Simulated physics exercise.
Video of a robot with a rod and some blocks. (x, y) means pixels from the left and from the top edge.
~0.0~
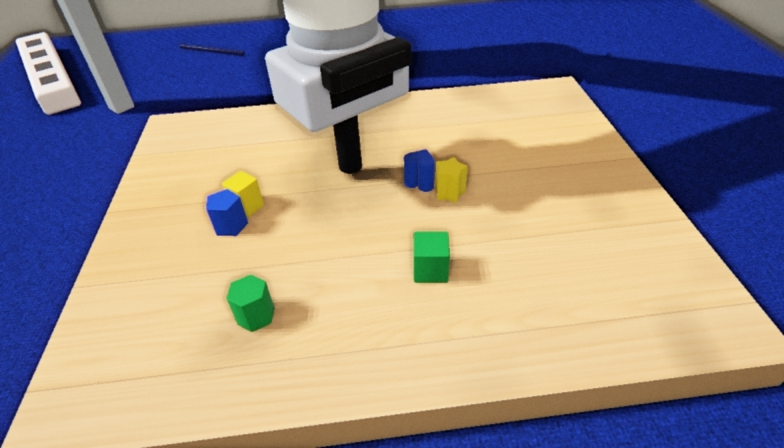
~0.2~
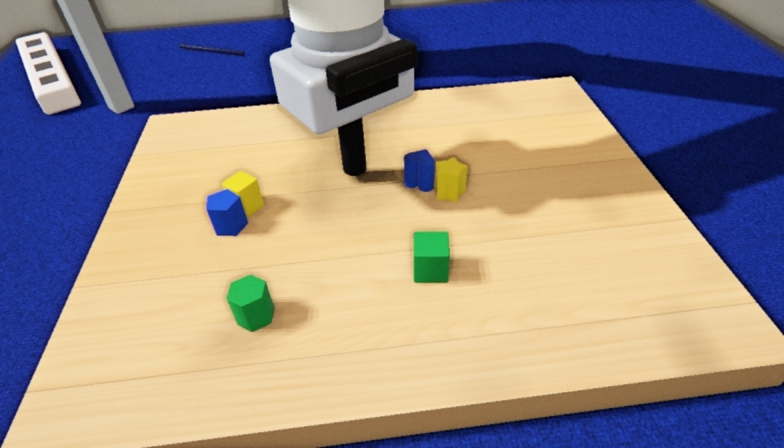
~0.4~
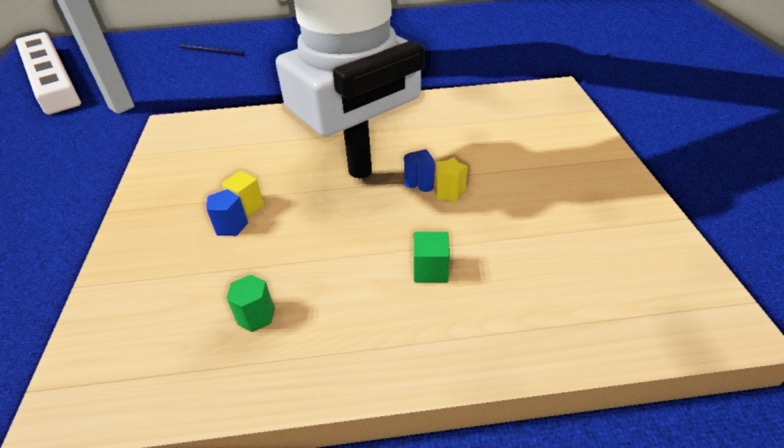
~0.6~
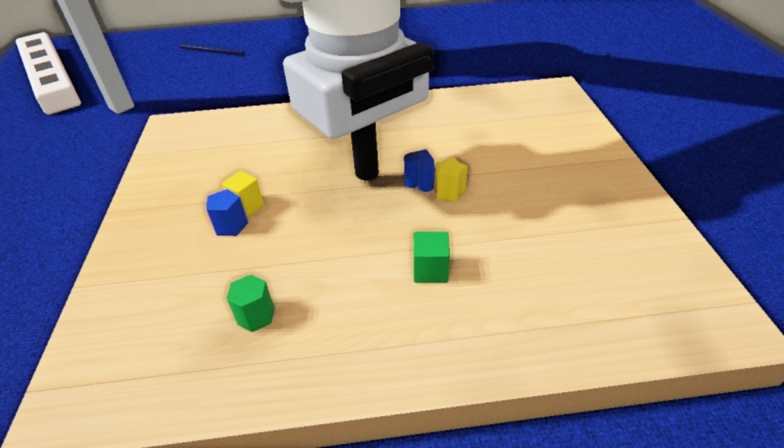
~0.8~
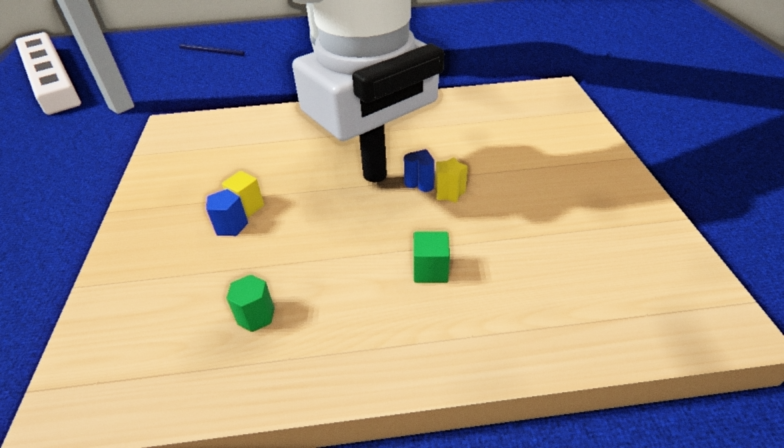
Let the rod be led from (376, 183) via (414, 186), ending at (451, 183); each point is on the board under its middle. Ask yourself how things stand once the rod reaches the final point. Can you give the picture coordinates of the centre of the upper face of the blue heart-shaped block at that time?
The centre of its top face lies at (477, 148).
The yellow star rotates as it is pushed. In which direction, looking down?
The yellow star rotates clockwise.
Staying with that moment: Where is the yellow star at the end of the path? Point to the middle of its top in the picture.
At pixel (474, 168).
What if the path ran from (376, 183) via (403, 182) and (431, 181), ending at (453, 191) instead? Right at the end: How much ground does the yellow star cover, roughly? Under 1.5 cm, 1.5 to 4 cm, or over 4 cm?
My answer is that it shifts 1.5 to 4 cm.
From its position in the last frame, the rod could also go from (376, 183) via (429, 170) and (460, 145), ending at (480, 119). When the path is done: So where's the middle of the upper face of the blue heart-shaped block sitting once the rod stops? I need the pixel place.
By then it is at (459, 152).
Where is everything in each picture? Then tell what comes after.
In the first picture, tip of the rod (351, 167), middles of tops, blue heart-shaped block (420, 157), yellow star (451, 166).
In the second picture, rod (355, 169), nothing pushed.
In the third picture, rod (360, 172), nothing pushed.
In the fourth picture, rod (367, 174), nothing pushed.
In the fifth picture, rod (375, 175), blue heart-shaped block (420, 157), yellow star (451, 166).
The first path, step by step. Halfway along, rod (415, 178); blue heart-shaped block (443, 155), turned 20° anticlockwise; yellow star (463, 167), turned 55° clockwise.
At the end, rod (452, 175); blue heart-shaped block (477, 148), turned 50° anticlockwise; yellow star (474, 168), turned 105° clockwise.
